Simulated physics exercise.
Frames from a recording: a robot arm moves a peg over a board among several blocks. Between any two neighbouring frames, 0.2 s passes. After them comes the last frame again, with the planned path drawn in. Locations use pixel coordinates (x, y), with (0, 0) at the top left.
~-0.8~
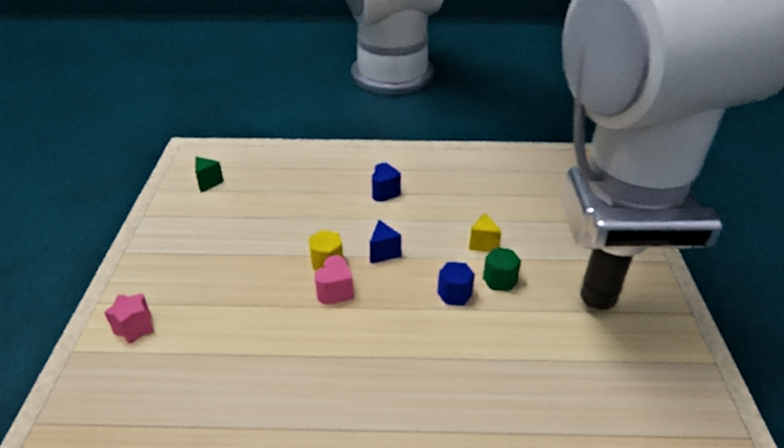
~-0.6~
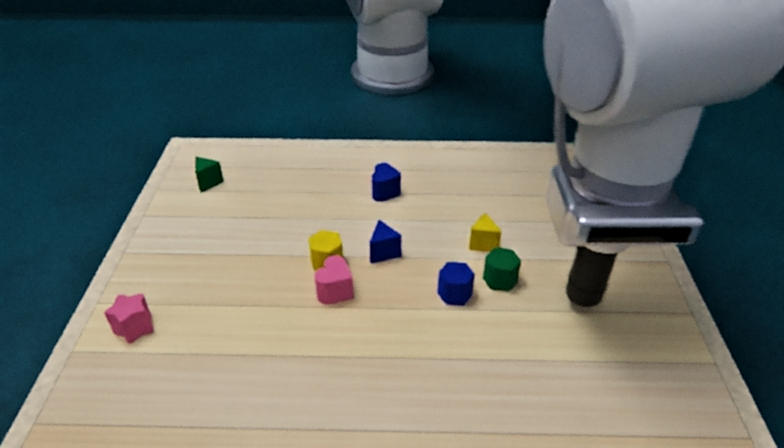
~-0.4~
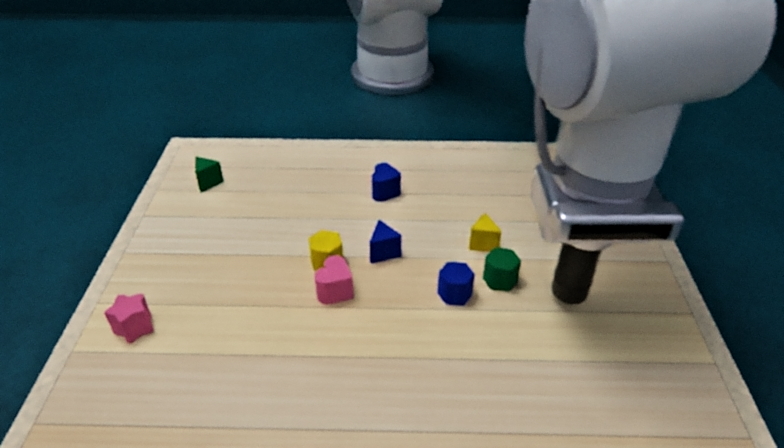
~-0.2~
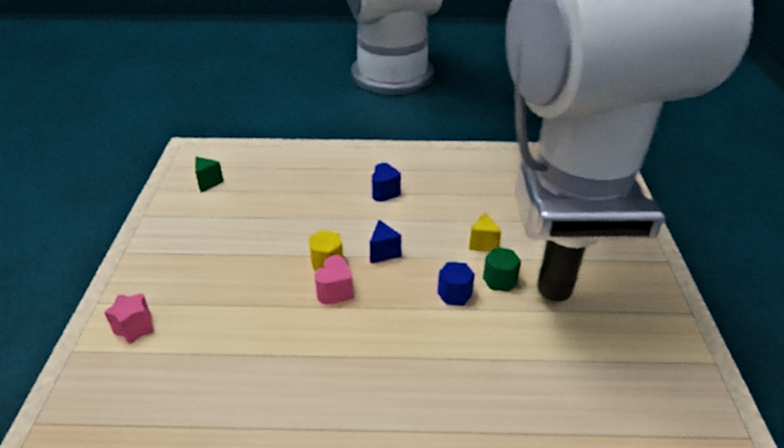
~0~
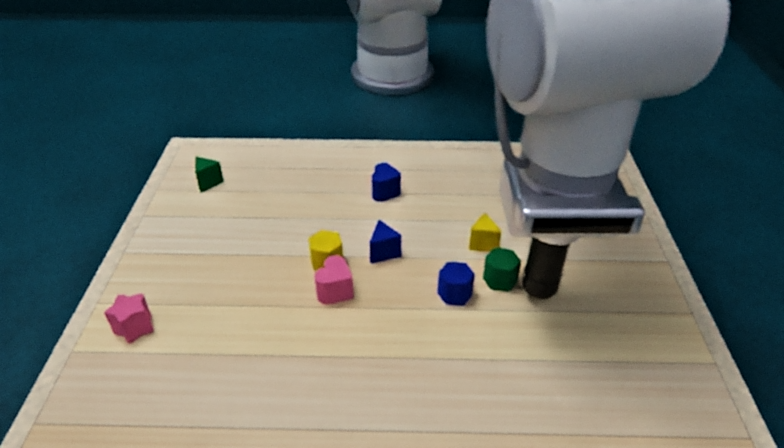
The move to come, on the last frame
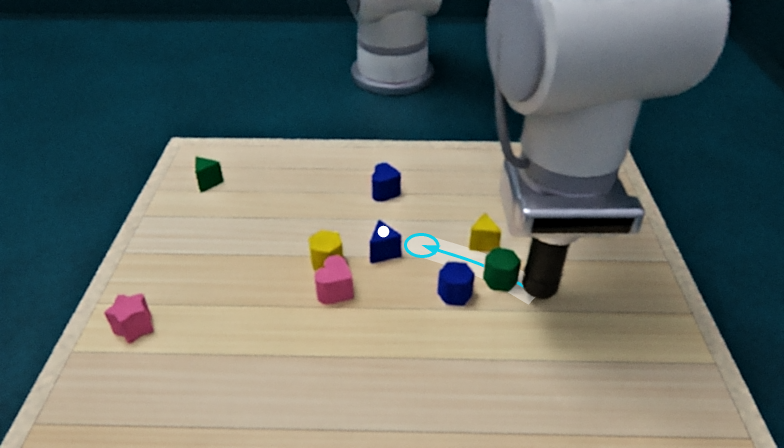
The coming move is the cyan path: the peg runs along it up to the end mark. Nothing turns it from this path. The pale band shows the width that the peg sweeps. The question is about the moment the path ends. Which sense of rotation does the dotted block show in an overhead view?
In a top view, it turns clockwise.
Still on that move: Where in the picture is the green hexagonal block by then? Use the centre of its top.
I predict (397, 237).
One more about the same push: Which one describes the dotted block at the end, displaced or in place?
Somewhere new.
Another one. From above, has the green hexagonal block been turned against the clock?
In short: Yes.
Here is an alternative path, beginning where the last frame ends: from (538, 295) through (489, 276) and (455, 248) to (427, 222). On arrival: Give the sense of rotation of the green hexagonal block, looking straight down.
It goes anticlockwise.
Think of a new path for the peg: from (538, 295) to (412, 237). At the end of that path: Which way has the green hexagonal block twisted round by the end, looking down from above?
Anticlockwise, looking down.
The drawn path runs from (538, 295) through (481, 265) to (422, 245); the dot is on the blue three-sided block.
The first path, step by step. One third of the way, peg at (501, 265); green hexagonal block at (469, 246), turned 35° anticlockwise.
Two thirds of the way, peg at (462, 250); green hexagonal block at (430, 236), turned 50° anticlockwise.
At the end, peg at (422, 237); blue three-sided block at (370, 233), turned 45° clockwise; yellow three-sided block not moved; green hexagonal block at (397, 237), turned 85° anticlockwise.
